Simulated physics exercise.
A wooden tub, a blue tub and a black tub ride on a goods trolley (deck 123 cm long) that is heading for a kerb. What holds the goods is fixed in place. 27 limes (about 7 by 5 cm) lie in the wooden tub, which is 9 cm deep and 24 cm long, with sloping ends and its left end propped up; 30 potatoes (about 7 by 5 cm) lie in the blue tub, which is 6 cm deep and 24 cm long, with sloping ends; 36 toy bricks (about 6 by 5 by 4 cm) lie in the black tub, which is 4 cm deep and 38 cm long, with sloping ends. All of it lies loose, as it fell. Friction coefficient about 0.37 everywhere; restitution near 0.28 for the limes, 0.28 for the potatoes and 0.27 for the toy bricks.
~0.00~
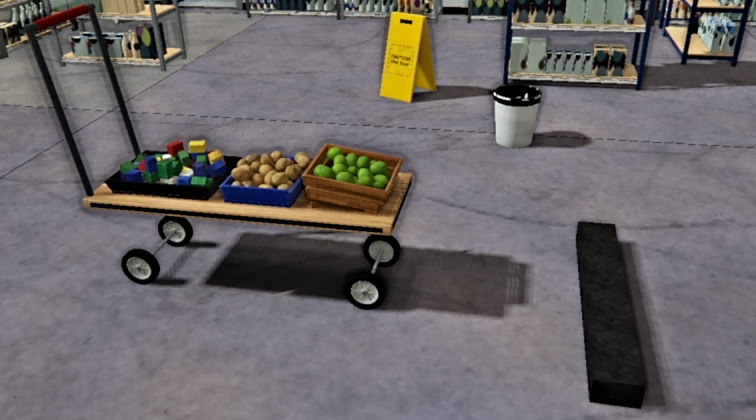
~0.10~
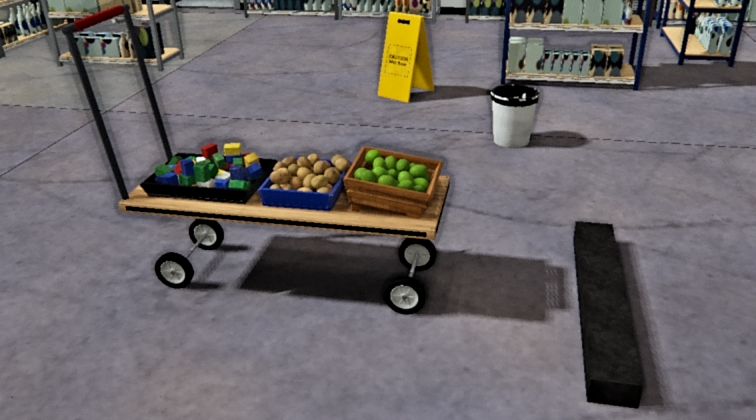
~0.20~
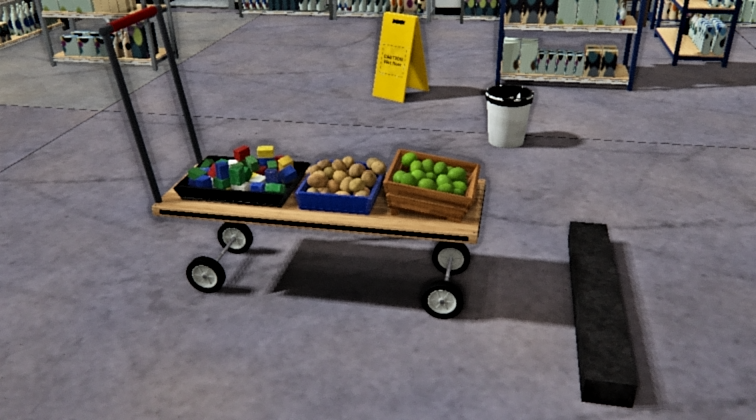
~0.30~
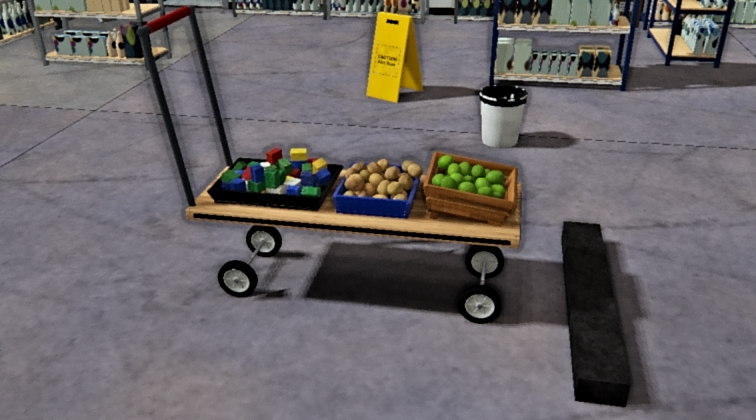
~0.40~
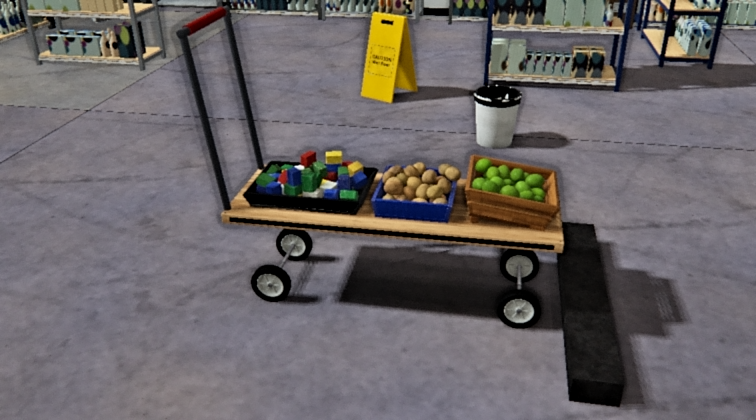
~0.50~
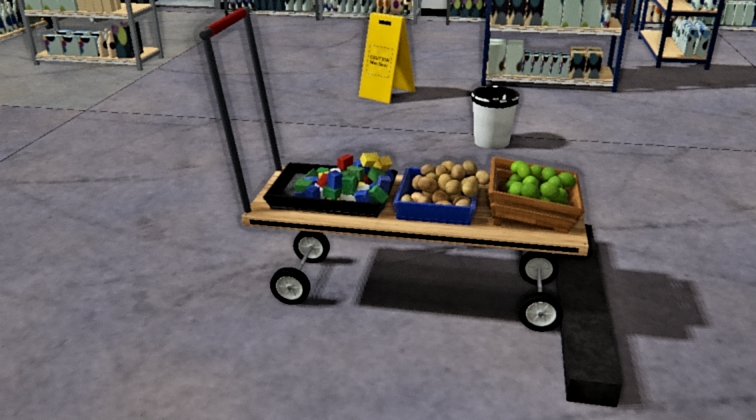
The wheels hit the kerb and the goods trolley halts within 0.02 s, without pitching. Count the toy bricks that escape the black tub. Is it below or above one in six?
Over a sixth of the toy bricks leave the black tub.
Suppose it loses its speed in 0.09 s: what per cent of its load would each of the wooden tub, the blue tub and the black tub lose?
Then wooden tub 0, blue tub 10, black tub 10 per cent.
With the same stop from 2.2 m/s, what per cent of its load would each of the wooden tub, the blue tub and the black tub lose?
In that case wooden tub 20, blue tub 30, black tub 30 per cent.
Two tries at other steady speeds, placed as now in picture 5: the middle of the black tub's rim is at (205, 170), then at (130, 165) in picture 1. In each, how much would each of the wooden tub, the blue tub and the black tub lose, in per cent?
Wooden tub 0 then 30, blue tub 10 then 30, black tub 10 then 30 per cent.
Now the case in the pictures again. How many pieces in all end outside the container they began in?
About 16.
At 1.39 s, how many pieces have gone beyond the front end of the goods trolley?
Some 1 pieces.
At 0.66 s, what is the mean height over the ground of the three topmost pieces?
Roughly 56 cm.
After 0.54 s, 0 of 27 out of the wooden tub, 2 of 30 out of the blue tub and 2 of 36 out of the black tub.
After 0.66 s, 1 of 27 out of the wooden tub, 4 of 30 out of the blue tub and 6 of 36 out of the black tub.
After 0.89 s, 1 of 27 out of the wooden tub, 6 of 30 out of the blue tub and 9 of 36 out of the black tub.
Final count (at 1.39 s), 1 of 27 out of the wooden tub, 6 of 30 out of the blue tub and 9 of 36 out of the black tub. Asked share, 9 of 36, 25 per cent.
